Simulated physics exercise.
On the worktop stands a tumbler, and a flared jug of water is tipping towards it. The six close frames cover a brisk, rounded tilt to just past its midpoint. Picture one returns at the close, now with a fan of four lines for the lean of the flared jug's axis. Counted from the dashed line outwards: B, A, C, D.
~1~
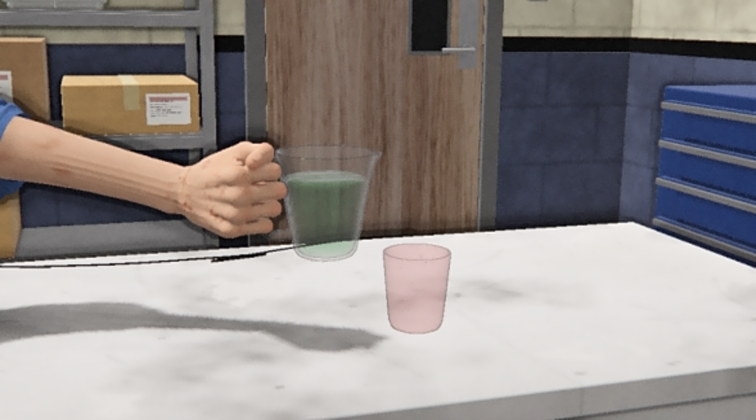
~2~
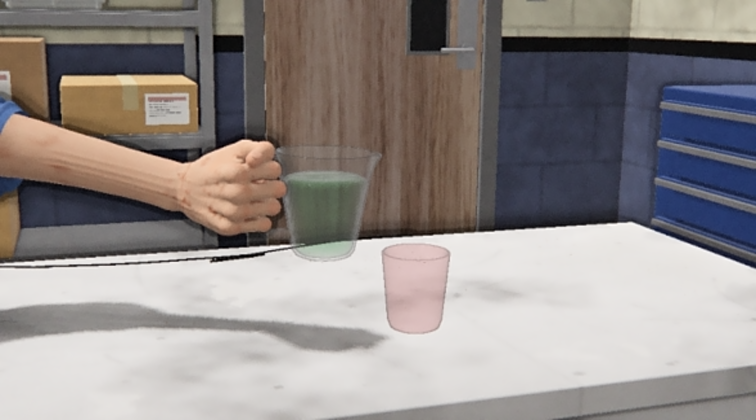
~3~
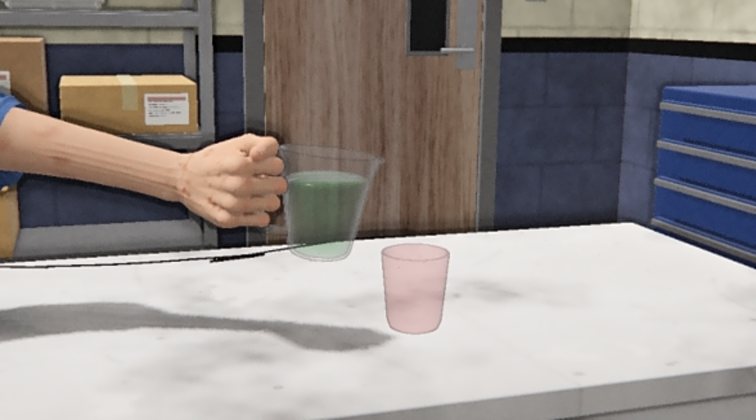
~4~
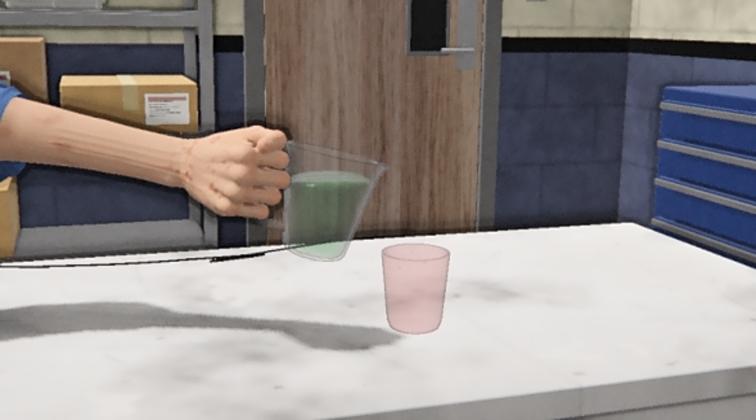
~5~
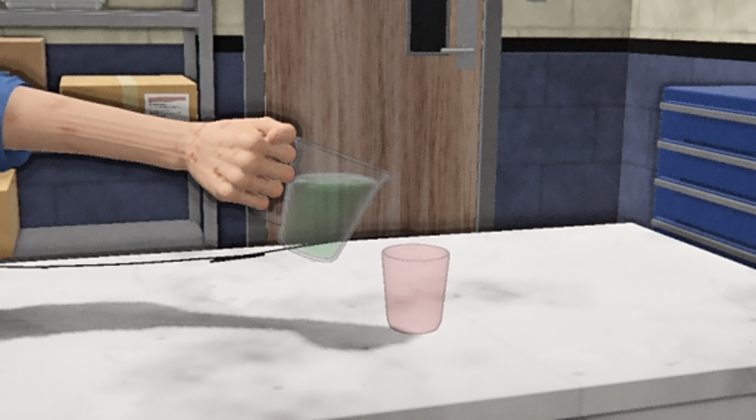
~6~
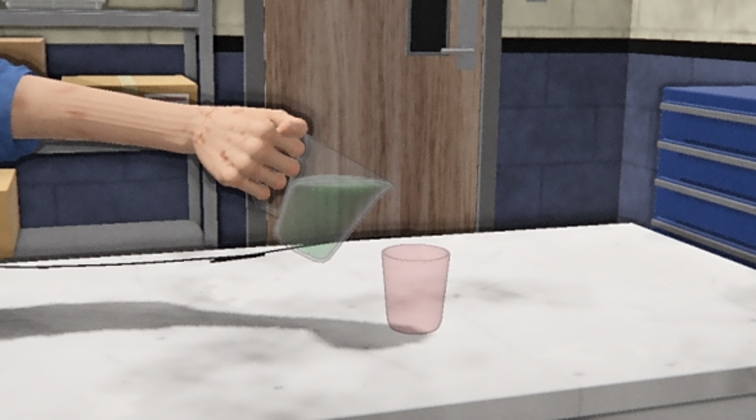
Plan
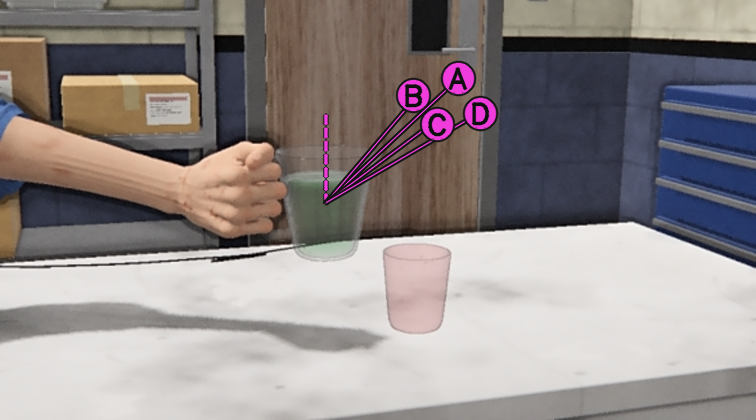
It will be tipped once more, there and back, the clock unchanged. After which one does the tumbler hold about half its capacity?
C beats the others.
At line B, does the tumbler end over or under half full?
Under.
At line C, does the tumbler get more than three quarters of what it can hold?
No, less.
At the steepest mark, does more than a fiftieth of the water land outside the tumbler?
No.
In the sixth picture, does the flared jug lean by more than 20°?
Yes, it does.
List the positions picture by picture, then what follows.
The first picture shows upright, lip at (379, 152); rim of the tumbler round (417, 251); nothing has left yet.
The second picture shows upright, lip at (379, 154); nothing has left yet.
The third picture shows tipped about 6°, lip at (382, 158); nothing has left yet.
The fourth picture shows tipped about 13°, lip at (387, 165); nothing has left yet.
The fifth picture shows tipped about 21°, lip at (390, 175); nothing has left yet.
The sixth picture shows tipped about 30°, lip at (393, 186); nothing has left yet.
On the marked copy, A at (446, 90); B at (404, 110); C at (421, 131); D at (465, 121).
For line A, the tumbler ends with about 34 % of what it can hold.
For line B, the tumbler ends with about 20 % of what it can hold.
For line C, the tumbler ends with about 51 % of what it can hold.
For line D, the tumbler ends with about 70 % of what it can hold.
